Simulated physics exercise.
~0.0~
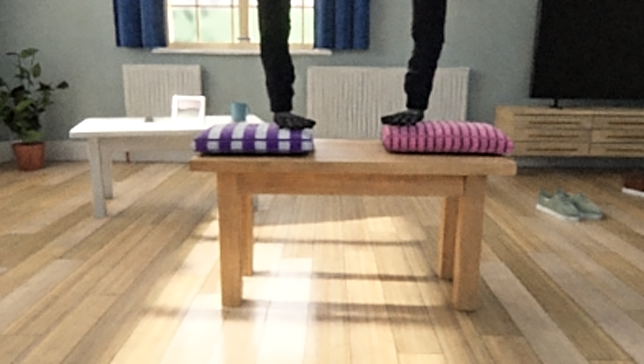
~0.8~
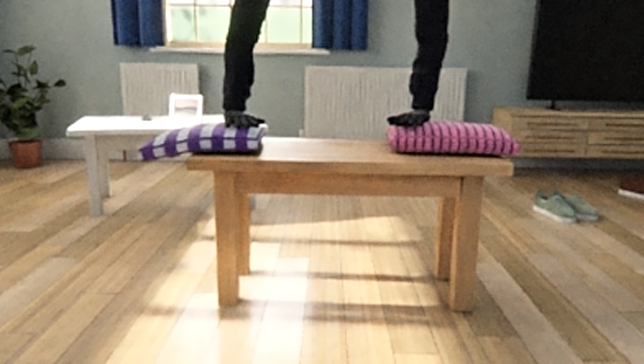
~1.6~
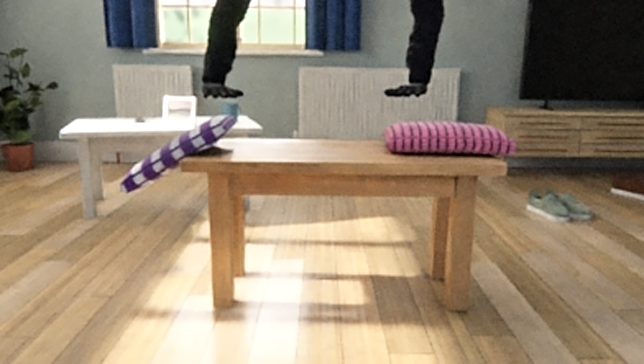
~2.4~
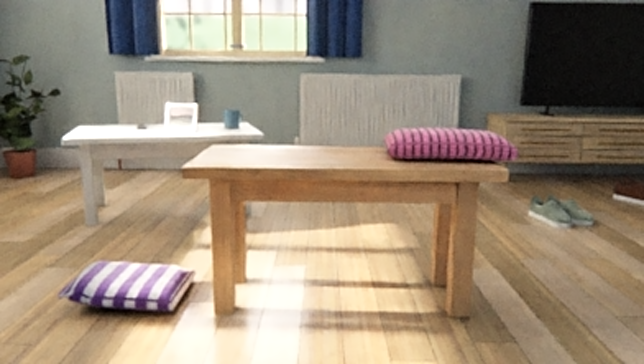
At the start, two dark-sleeved arms reach down to a wooden bench in a sunlit room, one hand on a purple and white pillow at the left and the other on a pink striped pillow at the right. The hands push the pillows apart, and the purple one slides left until it juts well past the end of the bench. The hands then let go and lift away. The purple pillow tips outwards over the left edge and drops. It ends on the wooden floor beside the bench, while the pink pillow stays on the right end.
